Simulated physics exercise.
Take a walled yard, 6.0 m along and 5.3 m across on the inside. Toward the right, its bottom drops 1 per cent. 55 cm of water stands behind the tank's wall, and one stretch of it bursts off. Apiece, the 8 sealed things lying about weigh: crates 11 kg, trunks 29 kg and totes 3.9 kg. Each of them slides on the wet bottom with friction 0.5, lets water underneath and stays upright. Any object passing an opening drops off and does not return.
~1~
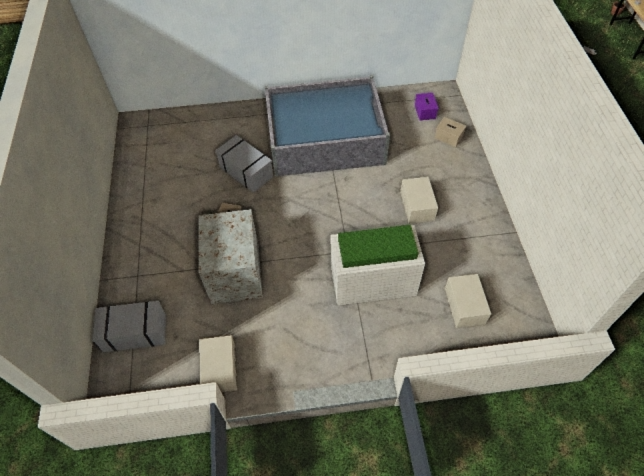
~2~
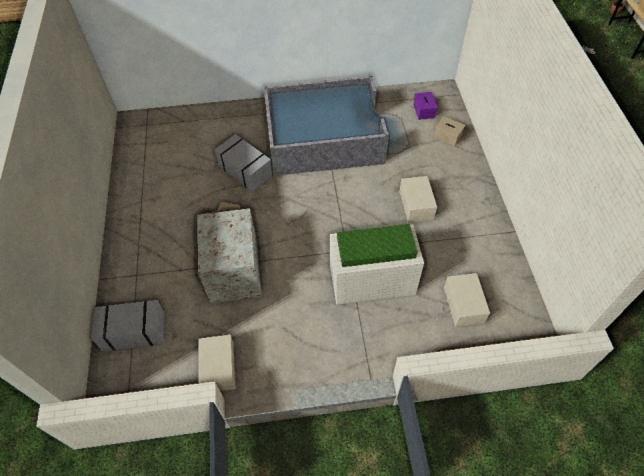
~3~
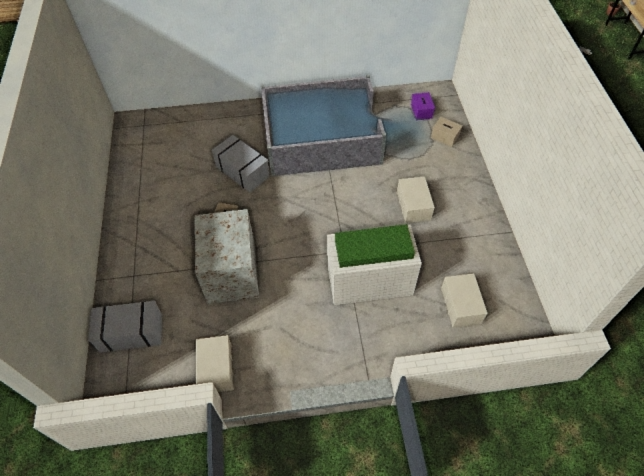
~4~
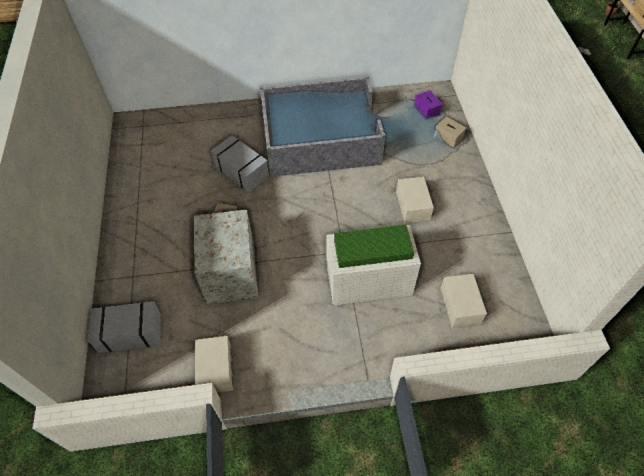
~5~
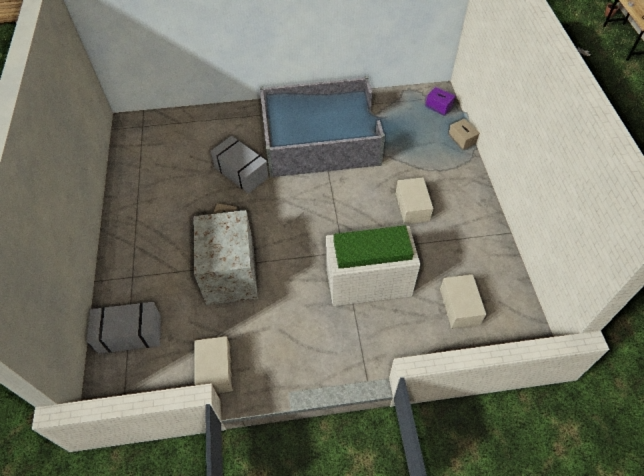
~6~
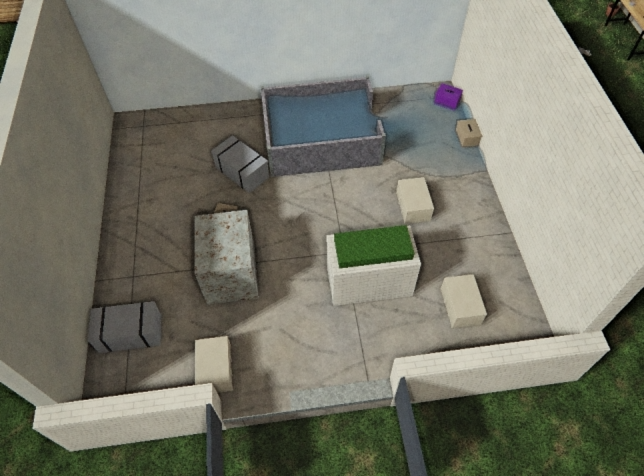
The video shows a walled yard with scattered blocks and a raised pool, from whose right side water spills and spreads across the ground, pushing a purple tote and a tan box a short way toward the right wall.
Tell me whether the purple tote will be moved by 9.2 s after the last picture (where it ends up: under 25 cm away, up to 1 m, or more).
The purple tote? It ends well clear of its start.
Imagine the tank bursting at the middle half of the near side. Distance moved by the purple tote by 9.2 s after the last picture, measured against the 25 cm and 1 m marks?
Then the purple tote barely shifts.
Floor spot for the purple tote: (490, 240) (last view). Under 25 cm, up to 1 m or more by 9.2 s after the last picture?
Well, it is shoved a long way.
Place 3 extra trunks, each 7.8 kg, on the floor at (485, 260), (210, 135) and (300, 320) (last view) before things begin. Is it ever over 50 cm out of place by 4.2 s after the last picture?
The first one ends up beyond that, the second inside that, the third inside that.
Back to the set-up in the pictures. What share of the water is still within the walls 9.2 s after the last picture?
Somewhere near 92 percent, give or take.
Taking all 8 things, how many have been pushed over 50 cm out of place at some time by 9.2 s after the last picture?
I get 3.
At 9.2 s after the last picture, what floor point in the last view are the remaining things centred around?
I'd put it close to (237, 243) in the last view.
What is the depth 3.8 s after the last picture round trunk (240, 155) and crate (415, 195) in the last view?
First about 0 cm, second about 2 cm.
Then, 1.2 s after the last picture the purple tote is near (435, 74), 0.5 m from its start, afloat; 0 of 8 are out; 2 afloat.
Then, 3.8 s after the last picture the purple tote is near (361, 86), 1.1 m from its start, afloat; 0 of 8 are out; 3 afloat.
Then, 6.2 s after the last picture the purple tote is near (201, 105), 3.8 m from its start, aground; 0 of 8 are out; 1 afloat.
Then, 9.2 s after the last picture the purple tote is near (160, 122), 4.4 m from its start, afloat; 1 of 8 are out; 1 afloat.
